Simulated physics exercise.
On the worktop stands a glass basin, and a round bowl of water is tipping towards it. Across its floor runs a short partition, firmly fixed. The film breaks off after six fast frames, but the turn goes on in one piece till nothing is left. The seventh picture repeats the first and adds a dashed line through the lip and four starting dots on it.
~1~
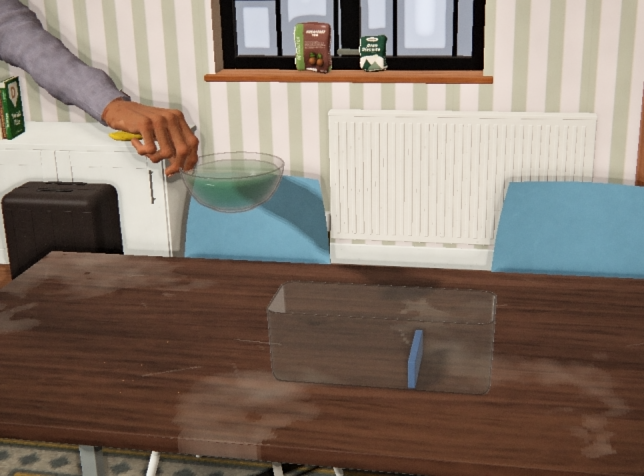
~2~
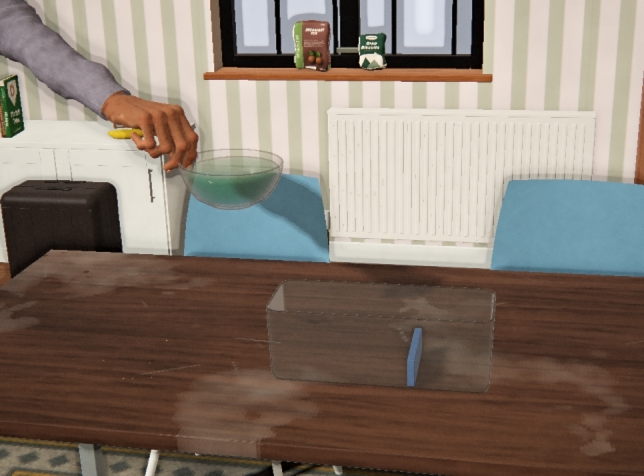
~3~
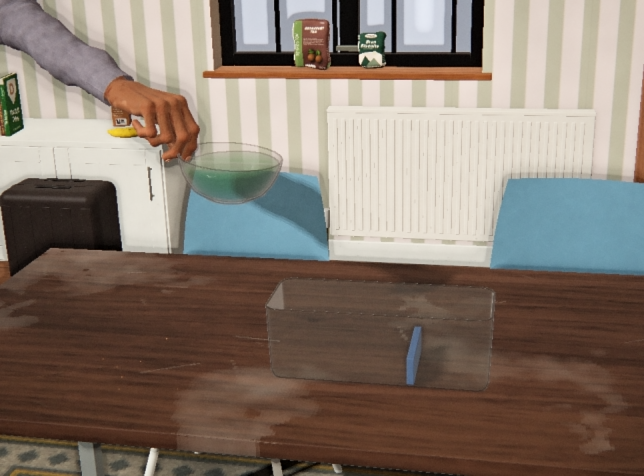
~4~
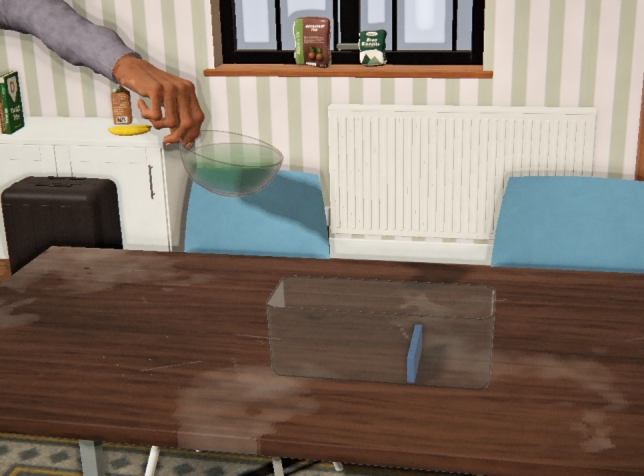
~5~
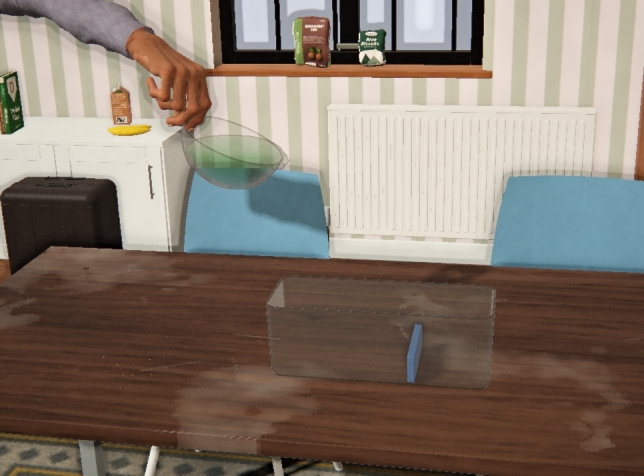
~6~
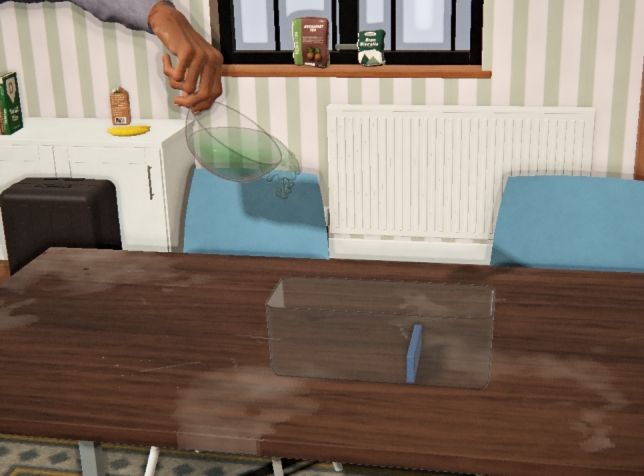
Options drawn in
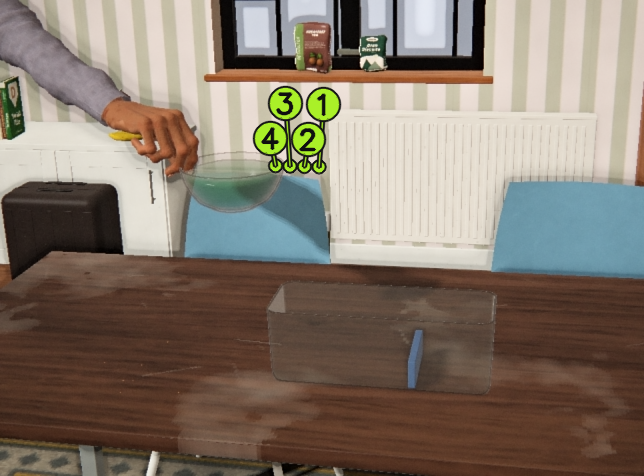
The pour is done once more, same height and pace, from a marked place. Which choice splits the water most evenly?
1.
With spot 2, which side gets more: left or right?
The left side.
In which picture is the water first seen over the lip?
In picture 4.
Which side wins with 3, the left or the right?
The left side.
On the marked copy, 1 at (319, 166); 2 at (304, 166); 3 at (289, 166); 4 at (275, 165).
If 1 is chosen, about 49 % ends left of the wall and 47 % right of it; 4 % is lost outside.
If 2 is chosen, about 73 % ends left of the wall and 21 % right of it; 5 % is lost outside.
If 3 is chosen, about 87 % ends left of the wall and 7 % right of it; 6 % is lost outside.
If 4 is chosen, about 82 % ends left of the wall and 12 % right of it; 6 % is lost outside.
